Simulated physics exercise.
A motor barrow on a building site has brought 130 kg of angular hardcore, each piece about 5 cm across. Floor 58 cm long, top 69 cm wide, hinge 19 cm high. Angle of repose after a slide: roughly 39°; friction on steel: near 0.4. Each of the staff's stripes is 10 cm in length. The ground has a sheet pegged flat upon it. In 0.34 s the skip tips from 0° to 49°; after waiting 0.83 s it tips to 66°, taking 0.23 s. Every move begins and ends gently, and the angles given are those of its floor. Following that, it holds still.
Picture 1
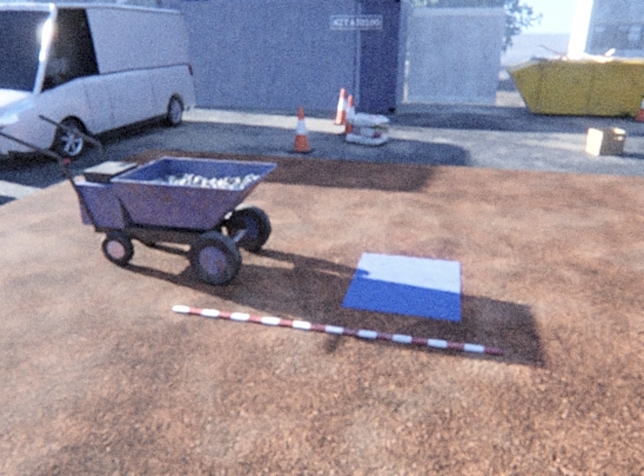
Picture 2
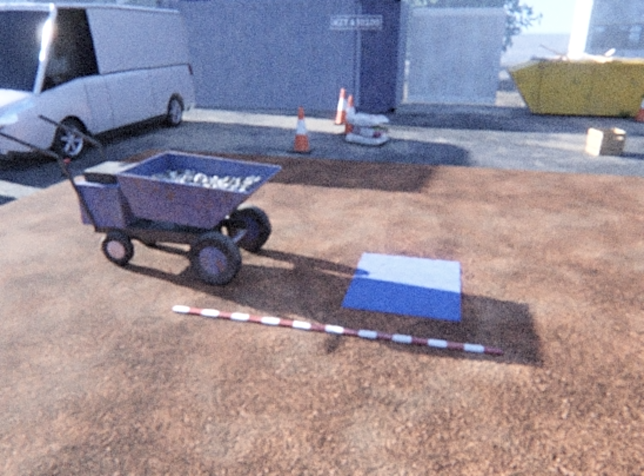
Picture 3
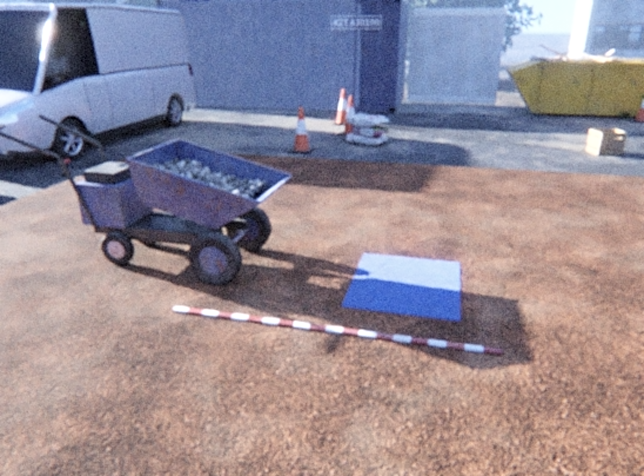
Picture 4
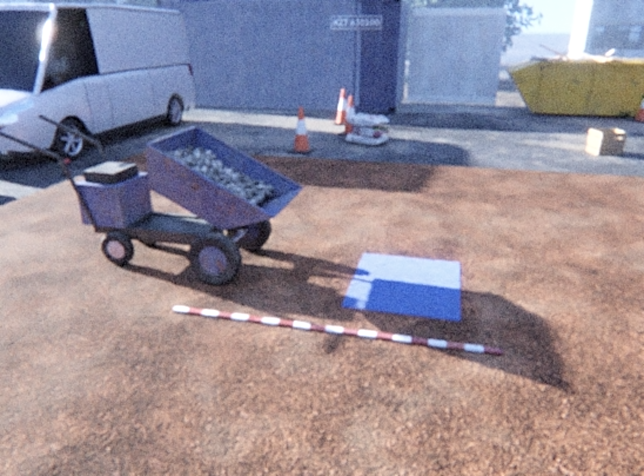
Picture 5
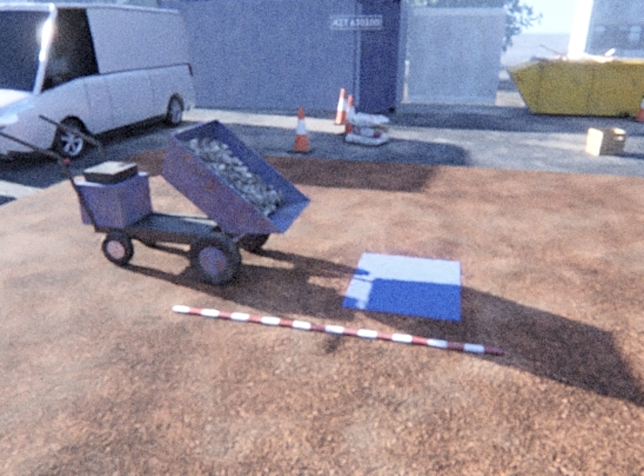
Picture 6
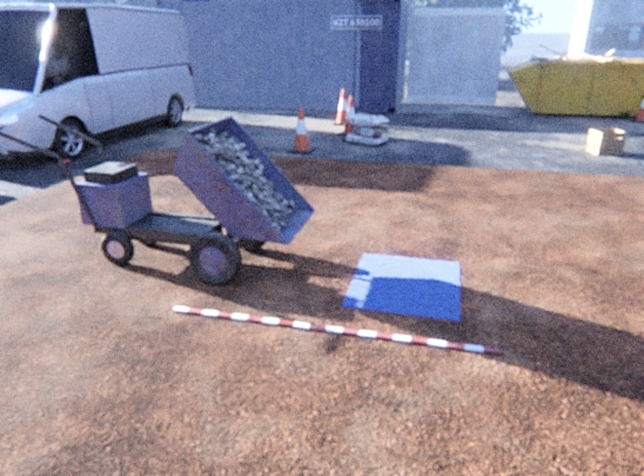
On a building site, the stone-filled skip of a motor barrow tilting steeply to the right beside a blue-and-white sheet.
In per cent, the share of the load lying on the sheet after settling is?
Near 30 per cent of it.
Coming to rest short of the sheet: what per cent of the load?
About 40 per cent.
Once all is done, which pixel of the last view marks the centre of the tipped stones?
Their centre sits close to (351, 274).
A little later the floor is at 49°; 100 % in the skip; the foremost stones are at (302, 225).
Then the floor is at 49°; 83 % in the skip, 17 % short of the sheet; the foremost stones are at (349, 251).
Later still the floor is at 66°; 30 % in the skip, 32 % short of the sheet, 29 % on the sheet, 9 % off the sheet elsewhere; the foremost stones are at (554, 326).
In the end the floor is at 66°; 19 % in the skip, 42 % short of the sheet, 29 % on the sheet, 9 % off the sheet elsewhere; the foremost stones are at (554, 326).
